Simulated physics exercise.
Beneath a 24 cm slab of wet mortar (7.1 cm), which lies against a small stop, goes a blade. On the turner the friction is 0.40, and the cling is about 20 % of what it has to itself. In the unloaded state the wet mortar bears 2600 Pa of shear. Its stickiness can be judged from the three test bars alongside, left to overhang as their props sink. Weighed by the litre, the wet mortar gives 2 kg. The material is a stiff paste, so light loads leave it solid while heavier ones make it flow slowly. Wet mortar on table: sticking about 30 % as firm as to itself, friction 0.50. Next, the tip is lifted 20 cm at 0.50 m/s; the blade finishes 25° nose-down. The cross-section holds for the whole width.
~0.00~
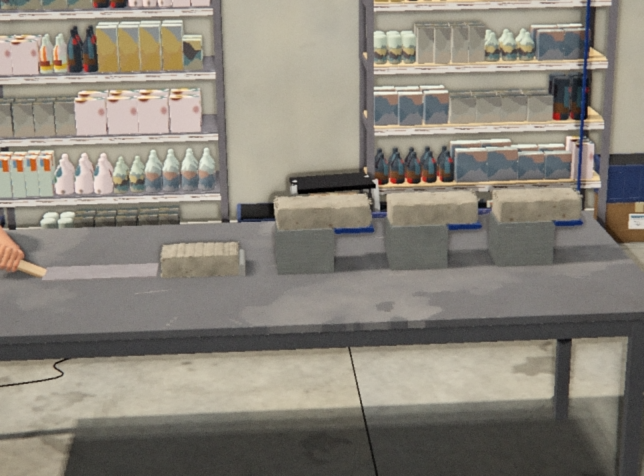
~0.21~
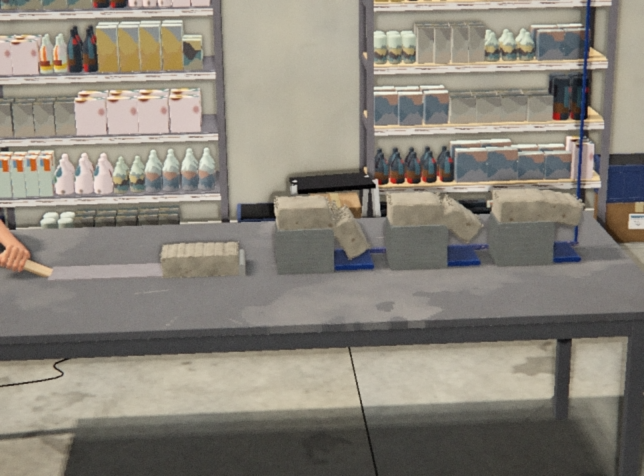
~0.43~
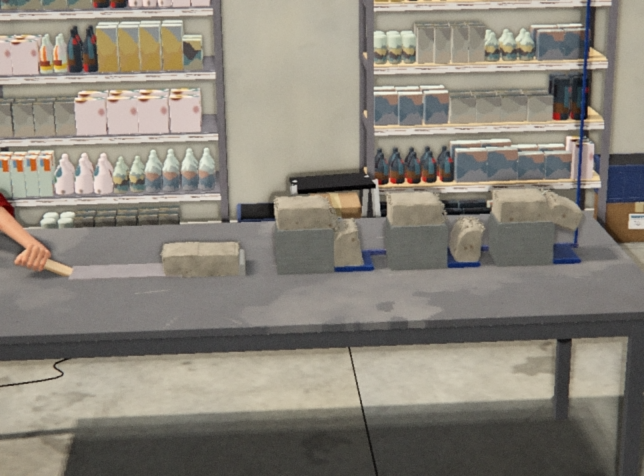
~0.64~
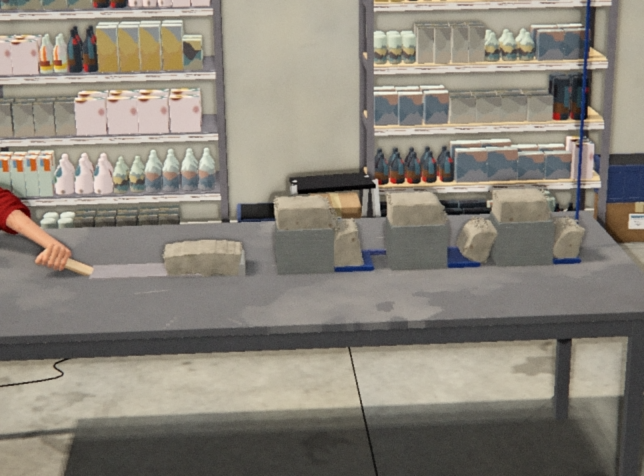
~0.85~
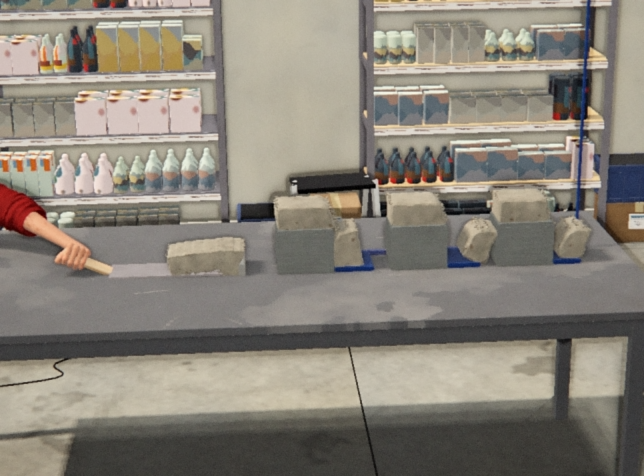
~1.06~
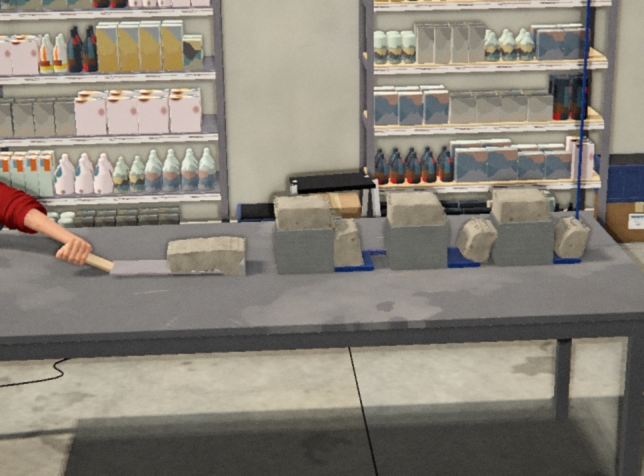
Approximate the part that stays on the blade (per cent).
Close to 52 percent.
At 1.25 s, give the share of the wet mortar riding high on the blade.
About 60 per cent.
After 1.25 s, the tip is 9.6 cm up.
After 1.48 s, the tip is 20 cm up and 100 % is riding high on the blade.
After 1.70 s, the tip is 20 cm up and 100 % is riding high on the blade.
After 1.92 s, the tip is 20 cm up and 61 % is riding high on the blade.
After 2.50 s, the tip is 20 cm up and 52 % is riding high on the blade.
